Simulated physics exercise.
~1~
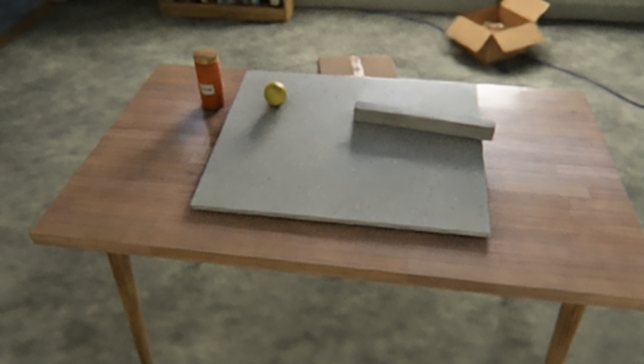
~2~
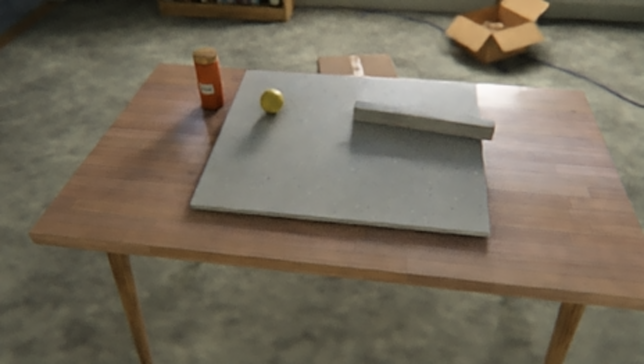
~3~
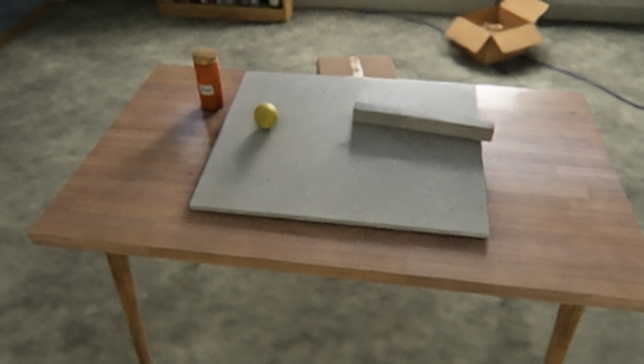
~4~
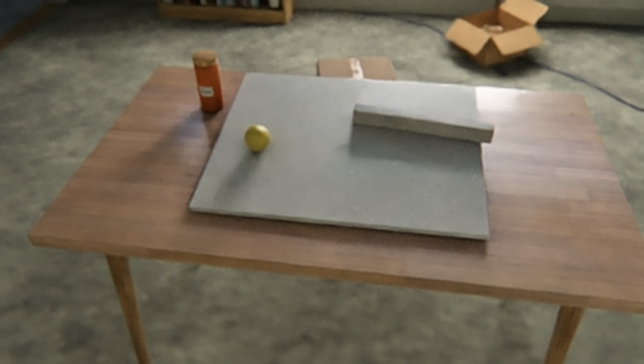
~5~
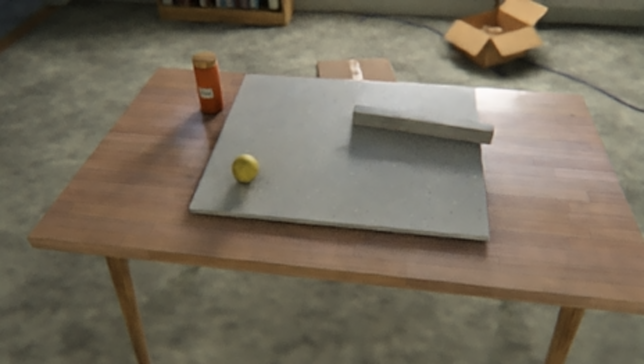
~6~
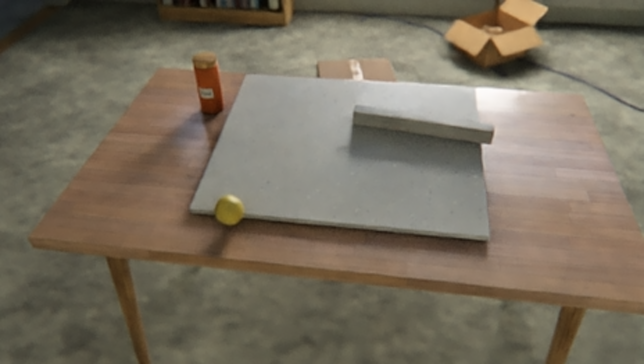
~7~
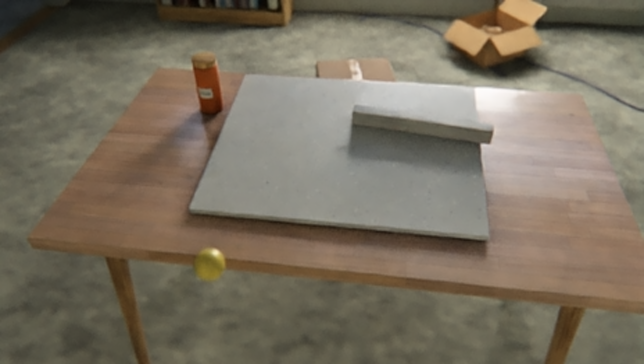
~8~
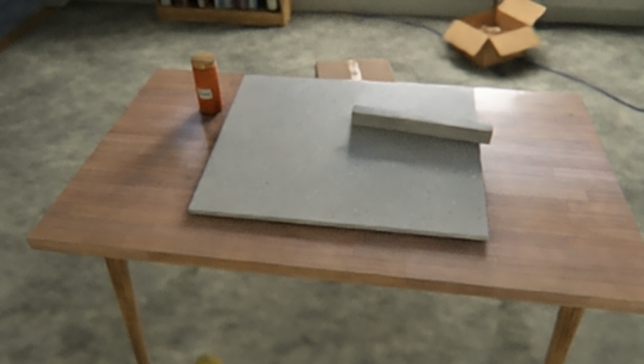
A grey board lay on a wooden table beside an orange jar, and a small yellow lemon rolled down it toward the viewer, drifting slightly left and picking up speed, until it went over the near edge and dropped off the table toward the floor.
